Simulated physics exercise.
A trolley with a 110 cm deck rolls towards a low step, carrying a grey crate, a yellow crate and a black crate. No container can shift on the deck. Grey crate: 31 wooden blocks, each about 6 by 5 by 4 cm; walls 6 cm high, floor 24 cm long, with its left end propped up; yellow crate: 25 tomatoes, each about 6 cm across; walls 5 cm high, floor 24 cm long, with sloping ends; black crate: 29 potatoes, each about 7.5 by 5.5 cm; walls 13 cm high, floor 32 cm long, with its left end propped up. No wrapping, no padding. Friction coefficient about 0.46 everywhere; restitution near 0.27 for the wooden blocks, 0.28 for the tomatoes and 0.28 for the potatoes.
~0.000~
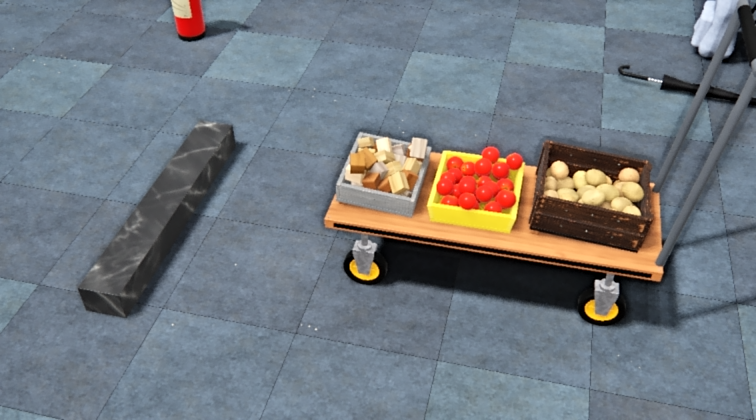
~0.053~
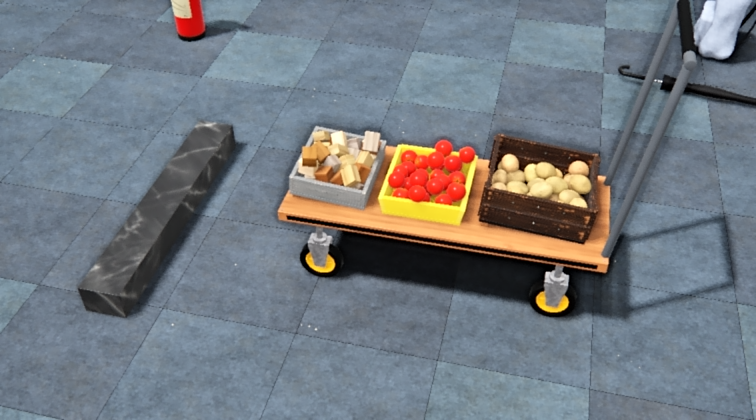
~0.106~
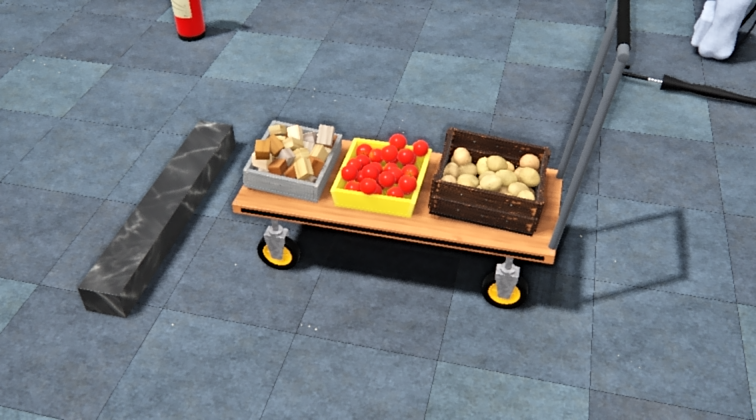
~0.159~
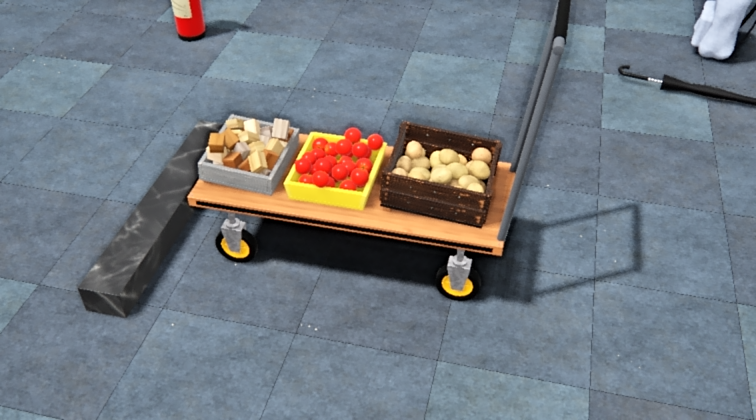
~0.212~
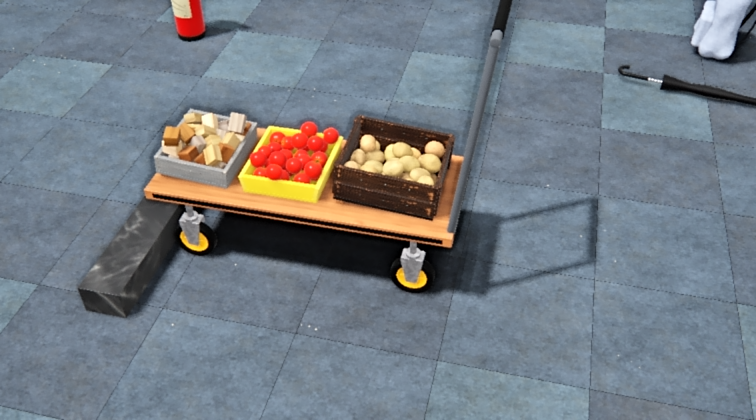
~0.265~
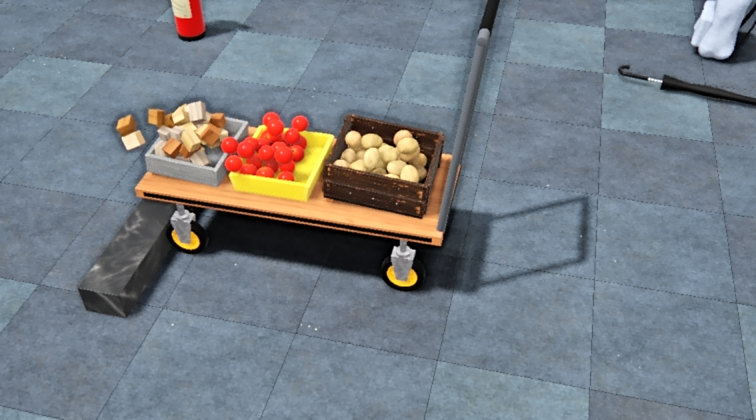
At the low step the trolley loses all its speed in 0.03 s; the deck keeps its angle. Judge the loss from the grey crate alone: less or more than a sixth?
Over a sixth of the wooden blocks leave the grey crate.
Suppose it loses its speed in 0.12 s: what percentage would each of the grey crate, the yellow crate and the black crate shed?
Then grey crate 20, yellow crate 40, black crate 0 per cent.
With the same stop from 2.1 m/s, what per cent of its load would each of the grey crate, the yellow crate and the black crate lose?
In that case grey crate 20, yellow crate 20, black crate 0 per cent.
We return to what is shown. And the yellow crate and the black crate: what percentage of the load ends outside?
About: Yellow crate 40, black crate 0 per cent.
After 0.31 s, grey crate 26 in, 5 out, yellow crate 21 in, 4 out and black crate 29 in, 0 out.
After 0.43 s, grey crate 21 in, 10 out, yellow crate 16 in, 9 out and black crate 29 in, 0 out.
After 0.66 s, grey crate 20 in, 11 out, yellow crate 15 in, 10 out and black crate 29 in, 0 out.
When it is over (at 1.16 s), grey crate 20 in, 11 out, yellow crate 15 in, 10 out and black crate 29 in, 0 out. Asked share, 11 of 31, 35 per cent.
